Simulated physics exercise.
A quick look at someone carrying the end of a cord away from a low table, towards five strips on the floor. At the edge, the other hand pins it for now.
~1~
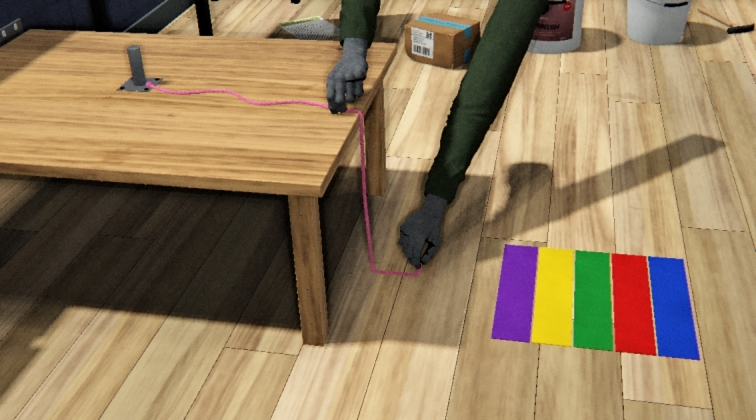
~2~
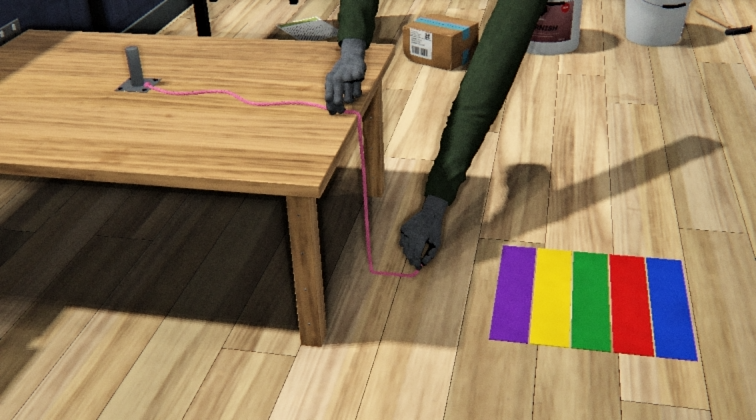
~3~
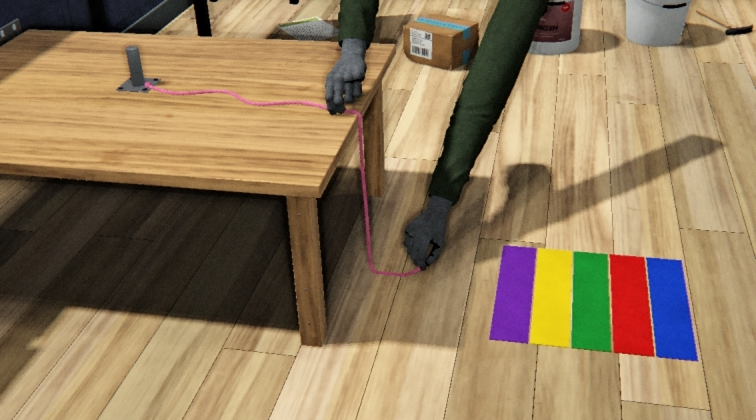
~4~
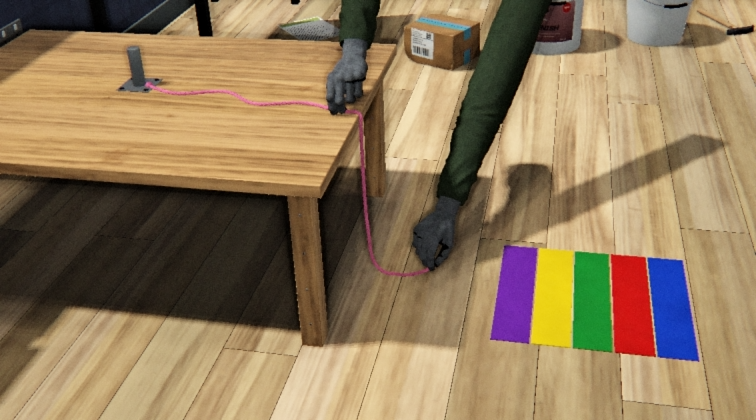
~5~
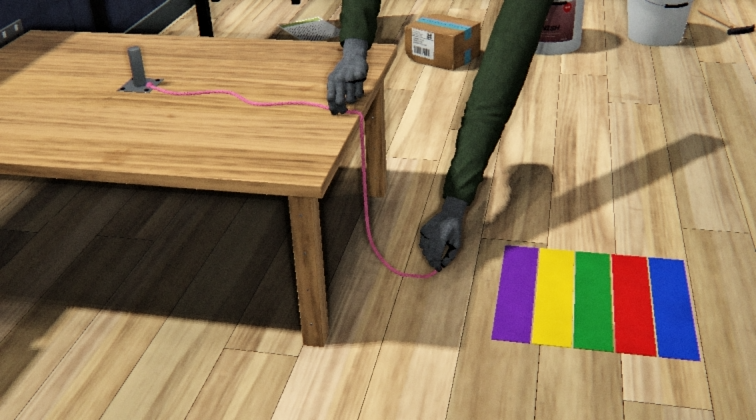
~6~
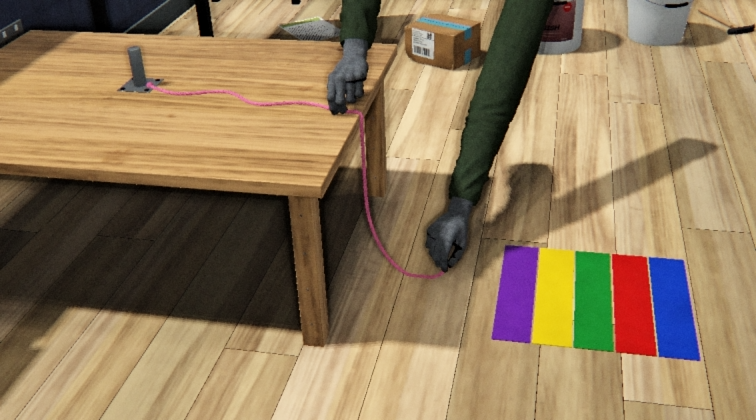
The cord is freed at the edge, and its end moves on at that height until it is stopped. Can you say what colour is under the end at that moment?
Yes, it is yellow.
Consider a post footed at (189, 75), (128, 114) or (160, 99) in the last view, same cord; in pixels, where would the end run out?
Near (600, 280); near (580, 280); near (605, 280).
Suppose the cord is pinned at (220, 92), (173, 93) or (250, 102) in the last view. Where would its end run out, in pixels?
It would sit near (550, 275) the first time, (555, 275) the second and (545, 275) the third.
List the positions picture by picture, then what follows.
End (420, 264); purple (513, 321); yellow (552, 325); green (593, 329); red (635, 333); blue (677, 338), in the first picture.
End (421, 265); cord through (167, 92) (235, 96) (305, 103) (360, 132) (366, 200) (370, 263), in the second picture.
End (425, 265), in the third picture.
End (434, 266); cord through (169, 92) (237, 96) (306, 103) (361, 132) (365, 200) (375, 263), in the fourth picture.
End (441, 266), in the fifth picture.
End (447, 267); cord through (169, 93) (238, 96) (307, 103) (362, 132) (366, 200) (391, 261), in the sixth picture.
A little later, end near (496, 271); short of the strips.
Next, end near (535, 274); over purple.
When it is tight, end near (558, 277); over yellow. It halts on the yellow strip.
